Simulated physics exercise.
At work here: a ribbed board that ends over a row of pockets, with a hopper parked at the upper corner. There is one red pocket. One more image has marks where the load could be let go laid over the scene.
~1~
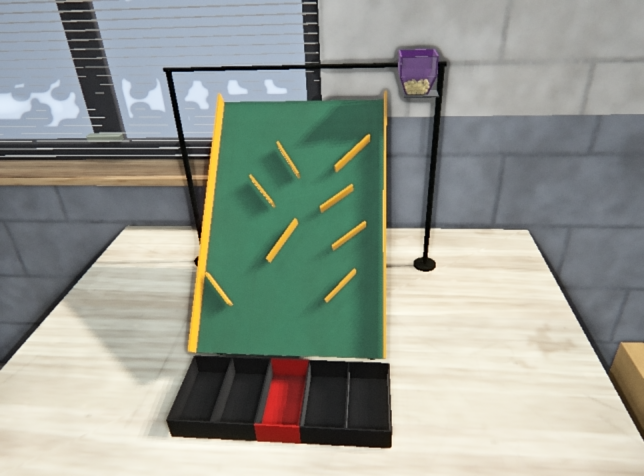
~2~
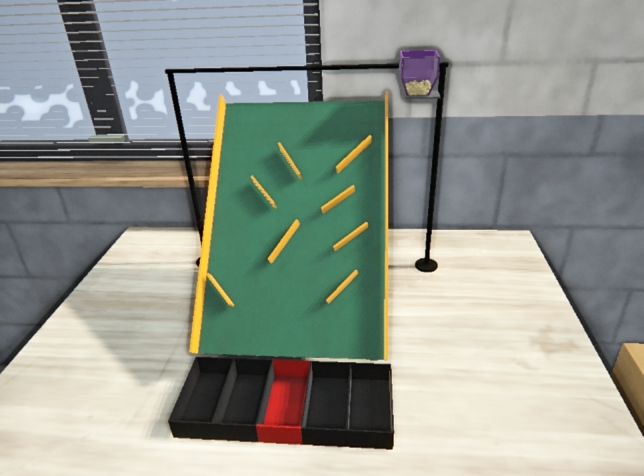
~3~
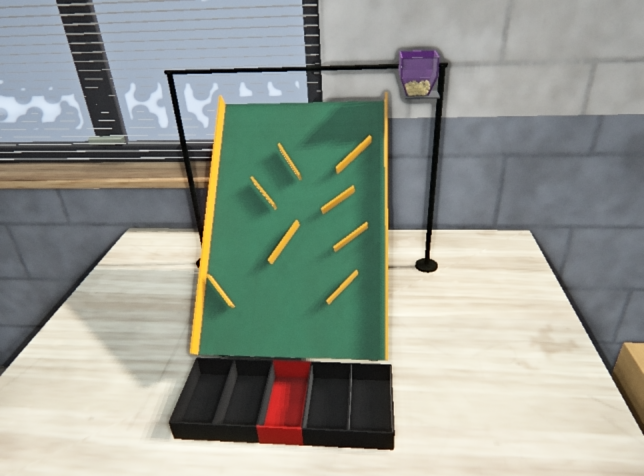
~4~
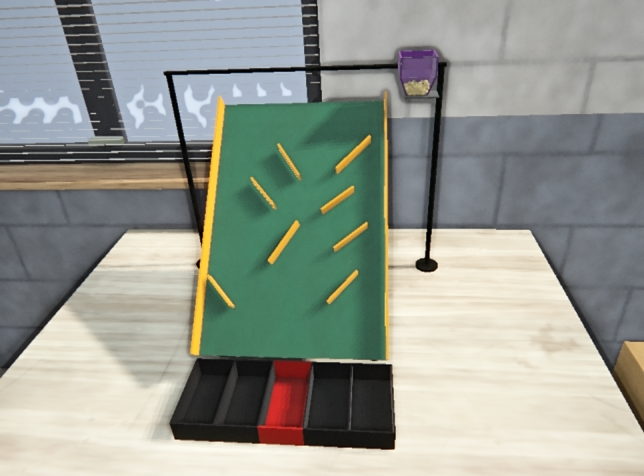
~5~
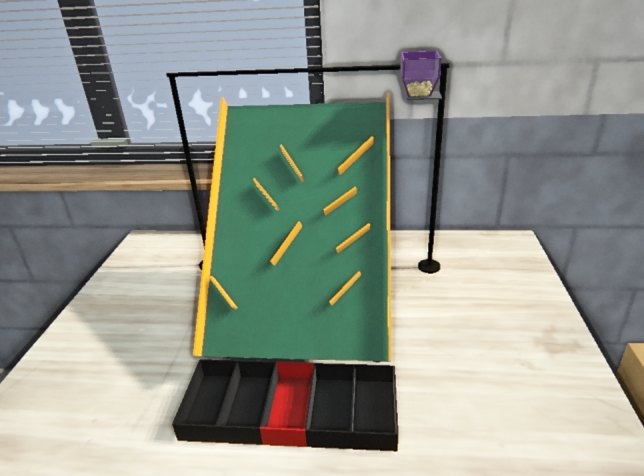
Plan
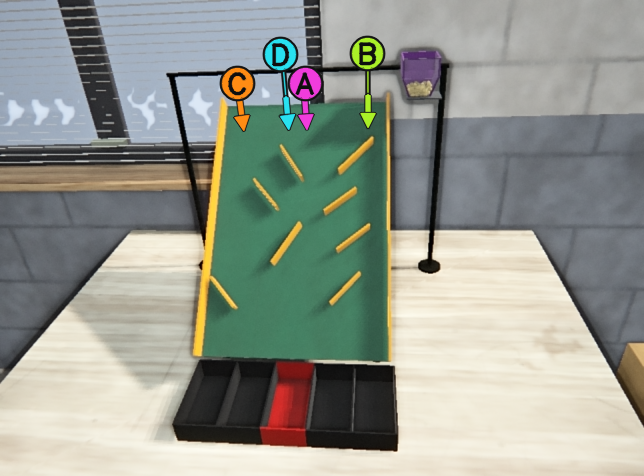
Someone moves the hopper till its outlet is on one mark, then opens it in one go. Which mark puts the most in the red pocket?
A works best here.
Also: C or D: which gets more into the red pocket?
Here it is mark D.
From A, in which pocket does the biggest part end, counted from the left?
The third from the left.
On the marked copy, mark A meets the board at (306, 123); mark B meets the board at (368, 122); mark C meets the board at (243, 125); mark D meets the board at (288, 124).
For mark A, about two thirds in the red pocket, about a quarter in other pockets, a small part outside the box.
For mark B, about a quarter in the red pocket, about two thirds in other pockets, a small part outside the box.
For mark C, about a quarter in the red pocket, about two thirds in other pockets, a small part outside the box.
For mark D, about a third in the red pocket, about half in other pockets, a small part outside the box.
